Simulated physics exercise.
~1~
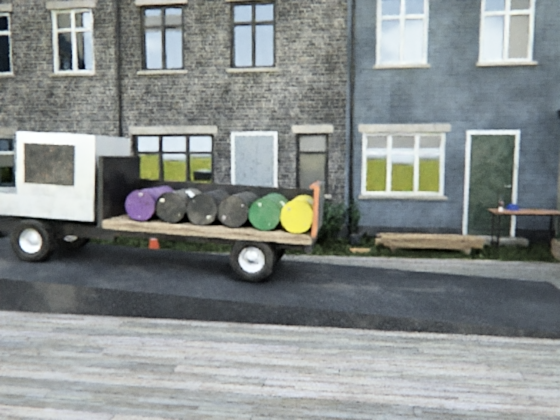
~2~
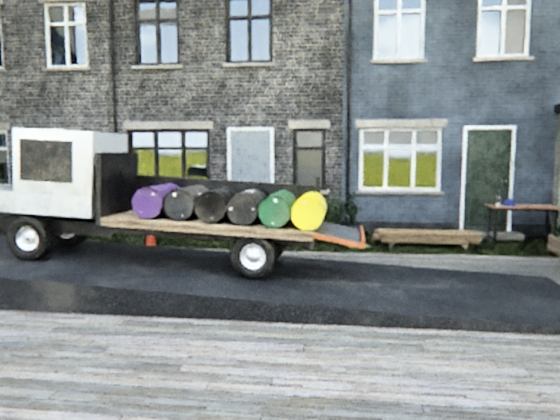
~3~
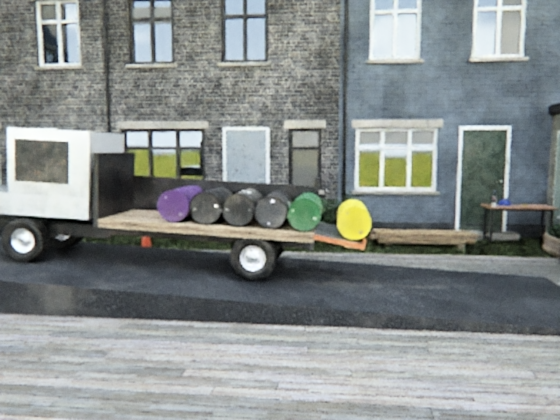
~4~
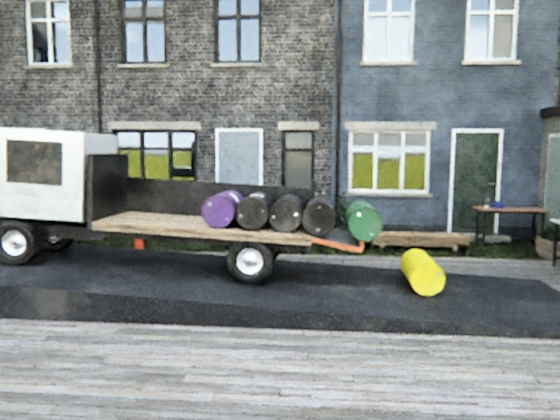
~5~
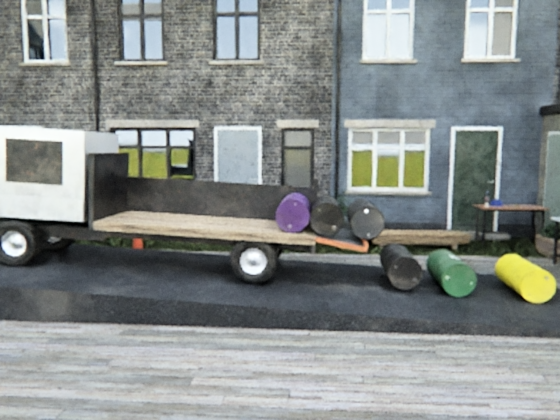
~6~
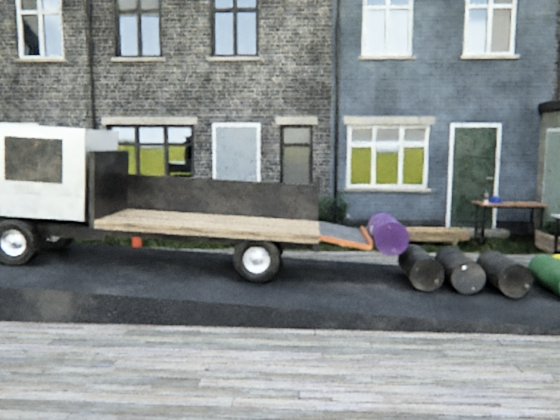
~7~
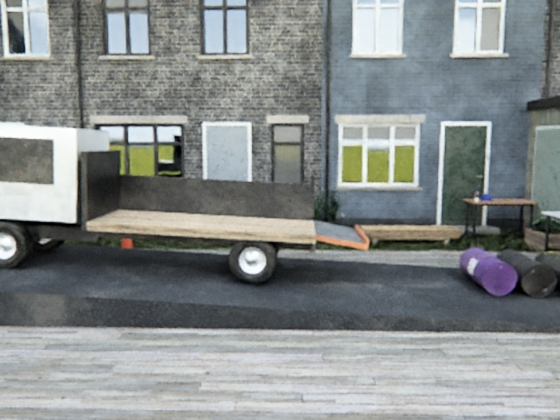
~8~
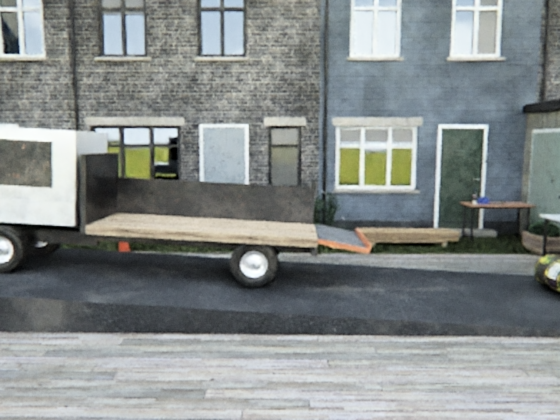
Flatbed truck dropping its tailgate, with yellow, green, black and purple barrels rolling off rightward along the road, leaving the bed empty.
